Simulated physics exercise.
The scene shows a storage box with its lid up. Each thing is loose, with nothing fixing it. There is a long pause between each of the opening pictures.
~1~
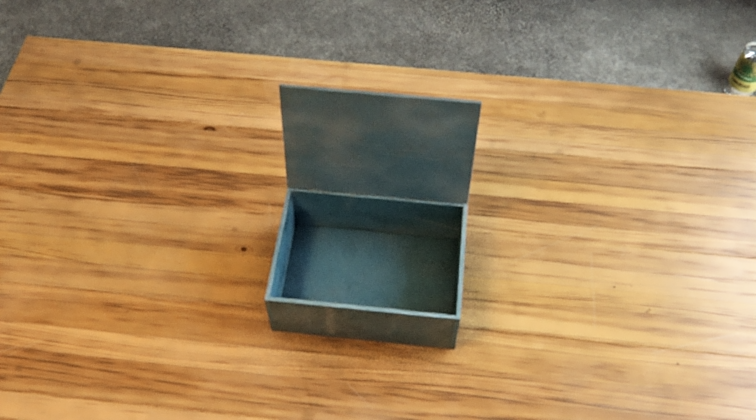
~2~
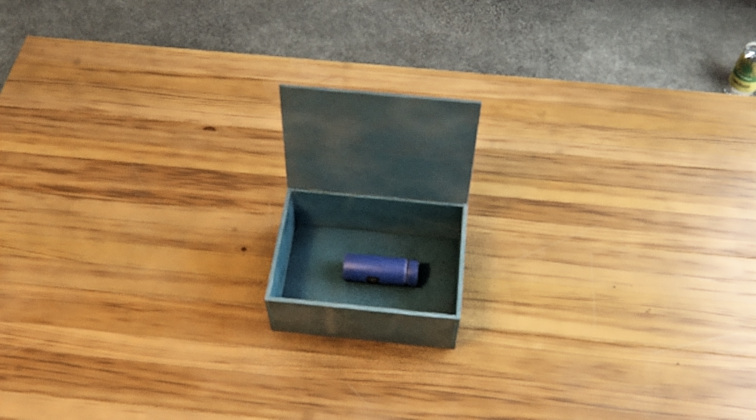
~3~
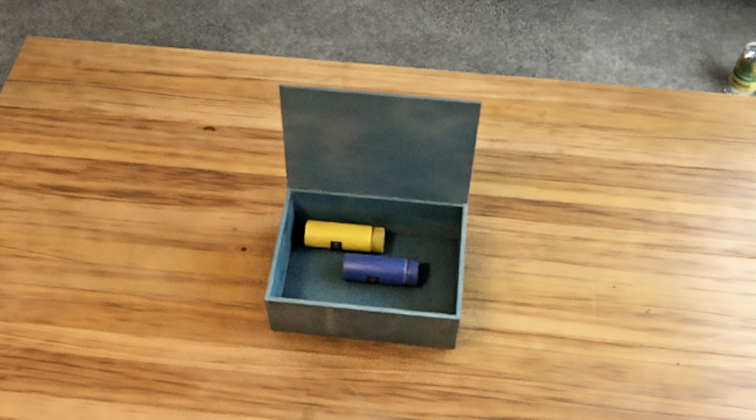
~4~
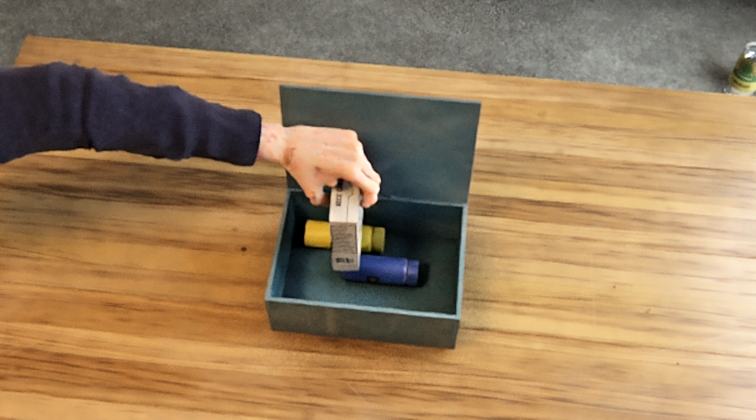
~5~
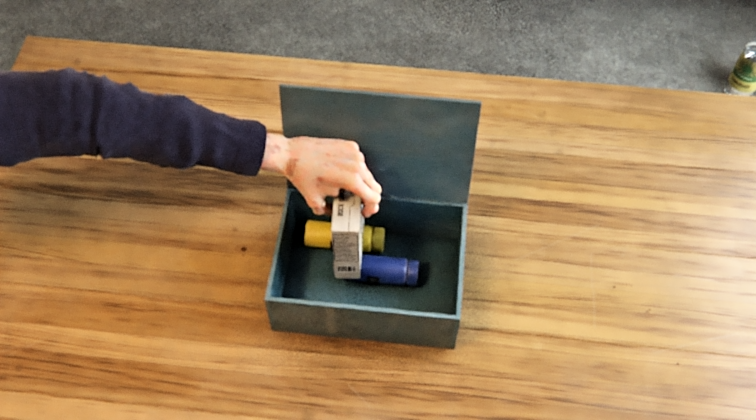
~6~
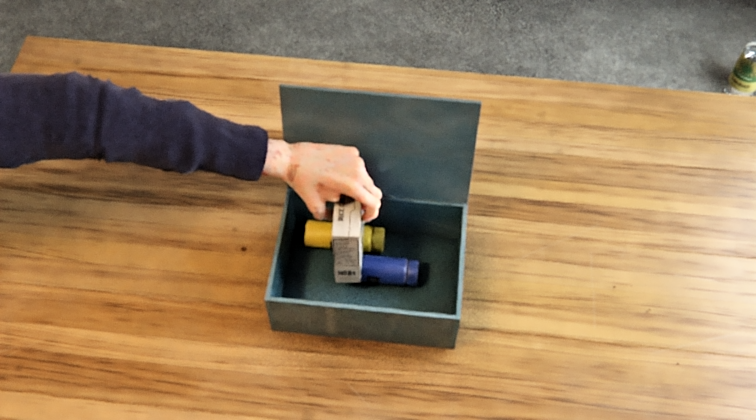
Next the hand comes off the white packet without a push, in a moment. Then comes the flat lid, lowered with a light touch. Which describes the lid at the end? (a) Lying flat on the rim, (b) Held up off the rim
Option b: Held up off the rim.
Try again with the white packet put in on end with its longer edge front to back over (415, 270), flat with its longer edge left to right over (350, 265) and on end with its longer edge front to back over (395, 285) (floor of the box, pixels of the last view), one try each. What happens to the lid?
So, one: It remains raised; two: It drops fully; three: It remains raised.
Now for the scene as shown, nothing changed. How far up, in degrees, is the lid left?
Lid angle from rim - close to 35°.
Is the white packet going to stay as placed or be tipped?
The white packet ends up leaning.
Then, 1.40 s after the last picture, lid 76° above the rim.
Then, 1.70 s after the last picture, lid 47° above the rim; white packet tipped 12° from how it was near (345, 258); blue shaker rolled a little.
At rest, lid 36° above the rim; moved from the start, white packet; the other 2 in place. Seen from the same camera at the end, white packet near (345, 265).
